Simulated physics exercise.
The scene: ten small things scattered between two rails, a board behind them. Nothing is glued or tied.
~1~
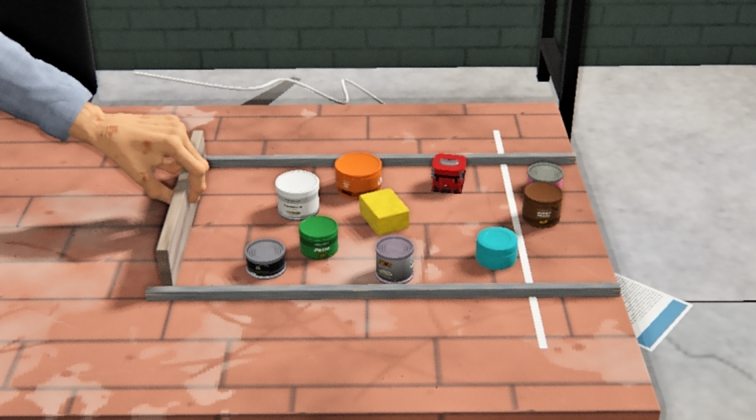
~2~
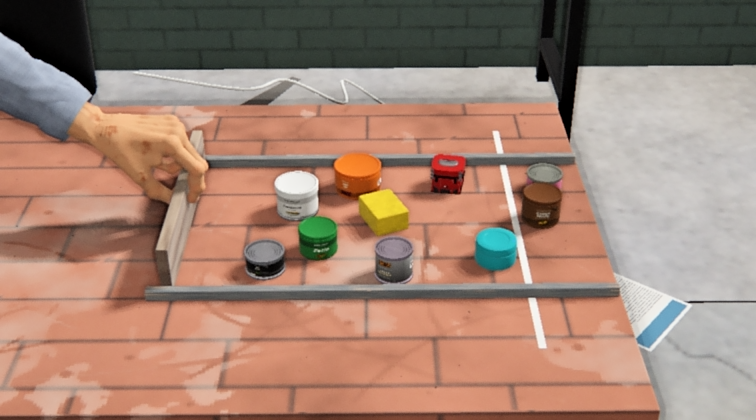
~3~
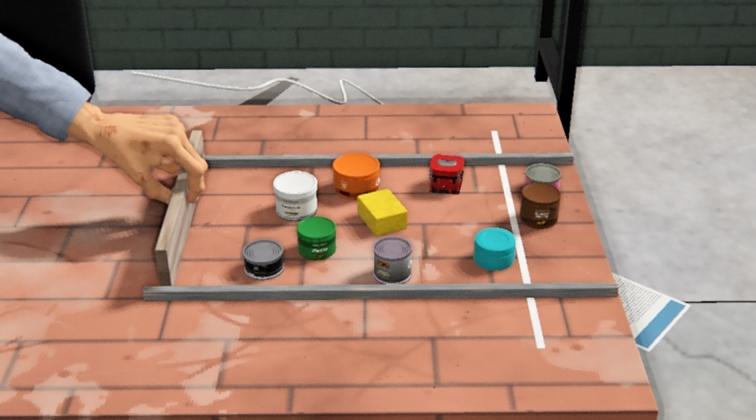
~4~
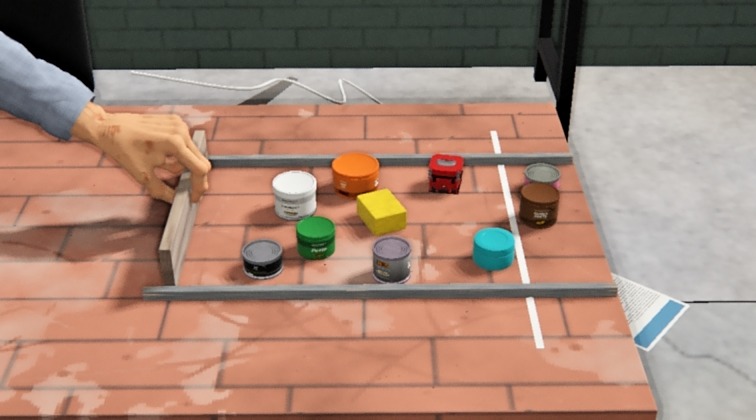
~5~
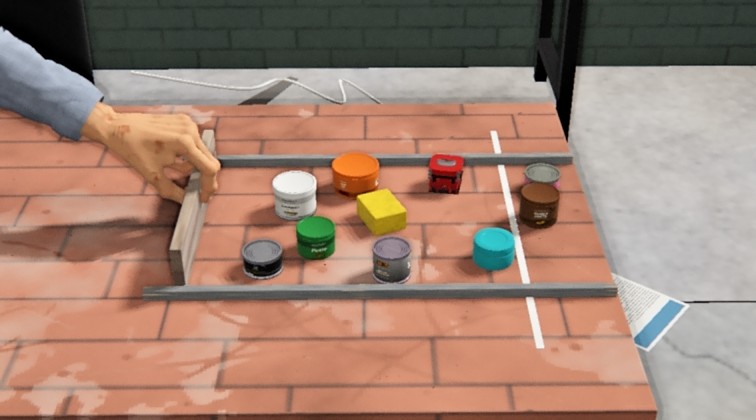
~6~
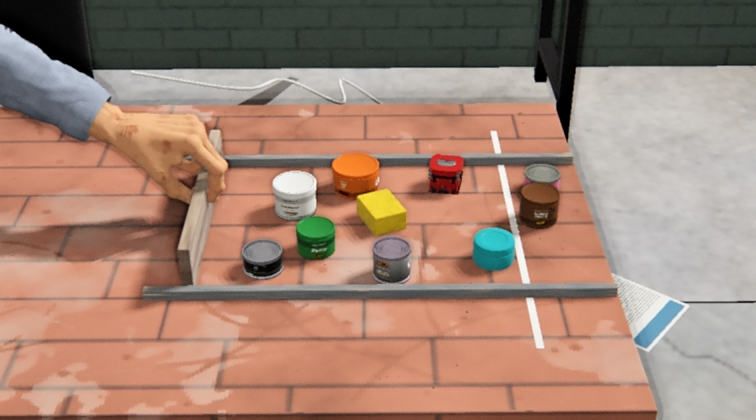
A hand held a wooden board still behind ten small tubs and blocks scattered between two grey rails, then slid it slightly to the right, while the things between the rails stayed put.
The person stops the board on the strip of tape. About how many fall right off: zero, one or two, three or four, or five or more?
In the end the number that fall off is one or two.
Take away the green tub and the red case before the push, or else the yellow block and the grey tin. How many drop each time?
0 in the first case, 1 in the second.
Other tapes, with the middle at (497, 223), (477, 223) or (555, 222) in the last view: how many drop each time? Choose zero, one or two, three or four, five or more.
Taking them in turn, zero; not one; more than four.
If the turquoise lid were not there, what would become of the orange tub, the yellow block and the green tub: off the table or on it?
The orange tub stays on, the yellow block survives, the green tub does not fall.
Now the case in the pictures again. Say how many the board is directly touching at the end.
In contact: 4.
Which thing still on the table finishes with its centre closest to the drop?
That is the brown tub.
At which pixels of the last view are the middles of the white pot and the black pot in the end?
About (531, 193), and the other about (542, 258).
A little later, none off yet; pink pot at rest near (542, 181); brown tub at rest near (539, 206); turquoise lid at rest near (494, 249).
When it is over, the number that fall off is one or two; down, pink pot.
